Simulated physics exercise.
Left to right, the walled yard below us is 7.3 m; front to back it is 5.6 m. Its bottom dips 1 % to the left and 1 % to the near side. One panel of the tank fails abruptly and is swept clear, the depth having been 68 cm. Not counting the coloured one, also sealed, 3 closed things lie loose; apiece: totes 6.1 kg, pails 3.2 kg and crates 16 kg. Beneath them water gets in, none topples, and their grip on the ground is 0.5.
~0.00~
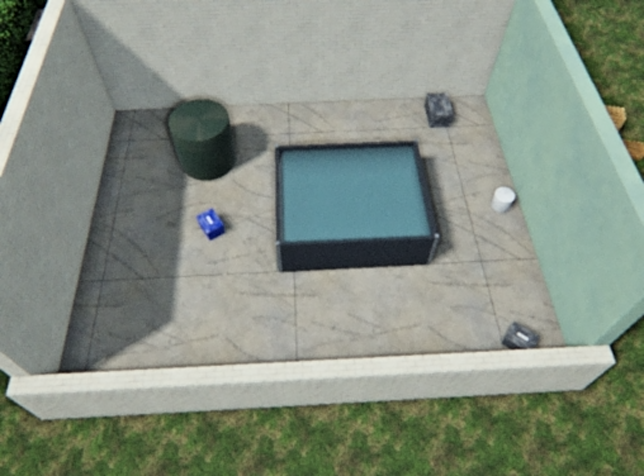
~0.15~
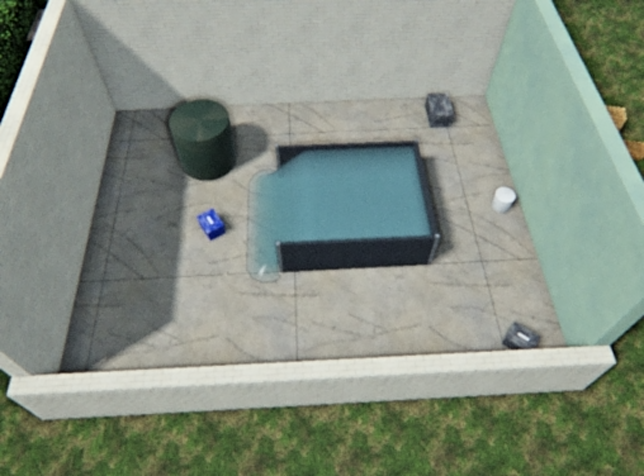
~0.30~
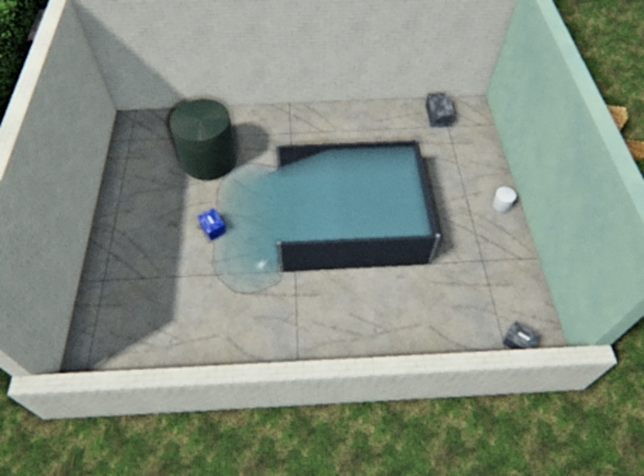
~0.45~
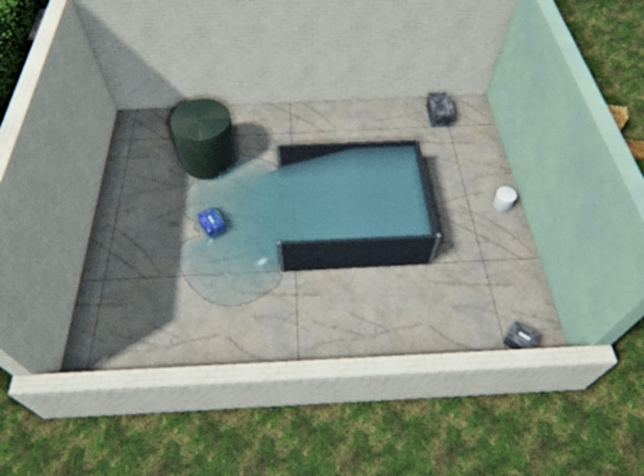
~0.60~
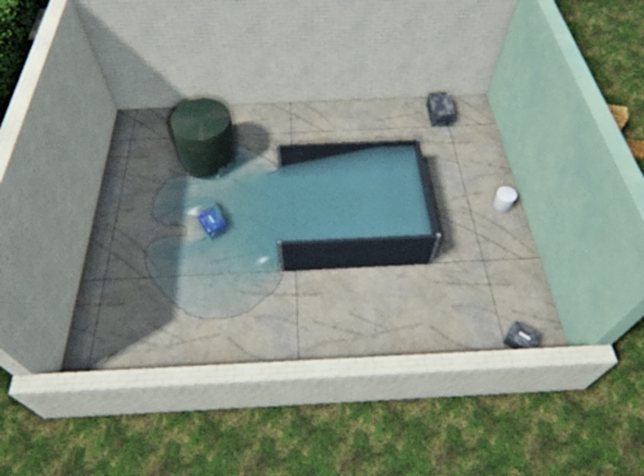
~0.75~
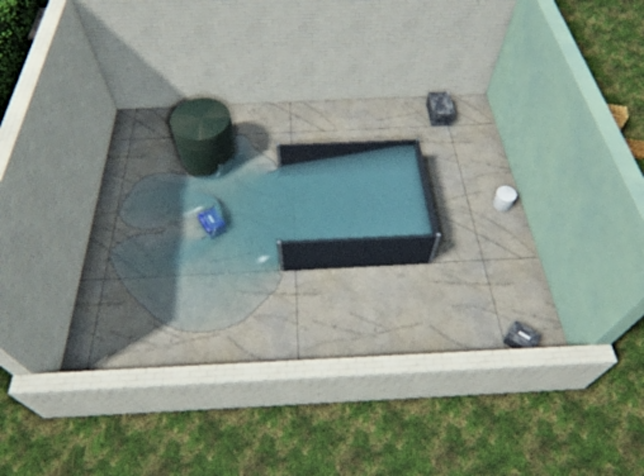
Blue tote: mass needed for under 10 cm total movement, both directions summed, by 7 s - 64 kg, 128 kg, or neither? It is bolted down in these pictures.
128 kg.
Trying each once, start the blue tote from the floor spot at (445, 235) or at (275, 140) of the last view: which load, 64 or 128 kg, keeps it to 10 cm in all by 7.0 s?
Taking the two tries in order, even the light one works and even the light one works.
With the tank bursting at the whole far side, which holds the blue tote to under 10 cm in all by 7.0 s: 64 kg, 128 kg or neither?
Under that change, the first option suffices.
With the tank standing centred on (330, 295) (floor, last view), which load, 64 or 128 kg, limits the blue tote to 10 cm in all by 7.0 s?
Then, in short, the light one works.
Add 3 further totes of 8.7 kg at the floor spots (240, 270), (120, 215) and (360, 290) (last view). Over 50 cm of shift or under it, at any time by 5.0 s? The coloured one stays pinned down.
Each in turn: Further than that, further than that, not that far.
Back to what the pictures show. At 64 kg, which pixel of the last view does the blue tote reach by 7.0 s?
Somewhere about (166, 226).
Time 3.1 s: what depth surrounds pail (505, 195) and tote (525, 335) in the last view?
Depths: Near 0 cm, then near 0 cm.
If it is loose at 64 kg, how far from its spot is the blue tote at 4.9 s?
80 cm.
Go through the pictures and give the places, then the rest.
In the first picture, the blue tote at (210, 220) rests on the ground; water covers 4.4 m2; 0 of 4 have shifted.
In the second picture, the blue tote at (210, 220) rests on the ground; 5.5 m2 under water; 0 of 4 have shifted.
In the third picture, the blue tote at (211, 220), on the bottom; 7.0 m2 under water; 0 of 4 have shifted.
In the fourth picture, the blue tote at (211, 220), on the bottom; water covers 8.4 m2; 0 of 4 have shifted.
In the fifth picture, the blue tote at (212, 220) rests on the ground; water covers 9.9 m2; 0 of 4 have shifted.
In the sixth picture, the blue tote at (211, 219), on the bottom; 11.7 m2 under water; 0 of 4 have shifted.
After 1.4 s the blue tote would be 26 cm from its start with 64 kg and 0 cm from its start with 128 kg; 16 cm of water round it then.
After 3.1 s the blue tote would be 73 cm from its start with 64 kg and 0 cm from its start with 128 kg; 11 cm of water round it then.
After 4.9 s the blue tote would be 73 cm from its start with 64 kg and 0 cm from its start with 128 kg; 12 cm of water round it then.
After 7.0 s the blue tote would be 73 cm from its start with 64 kg and 0 cm from its start with 128 kg; 9 cm of water round it then.
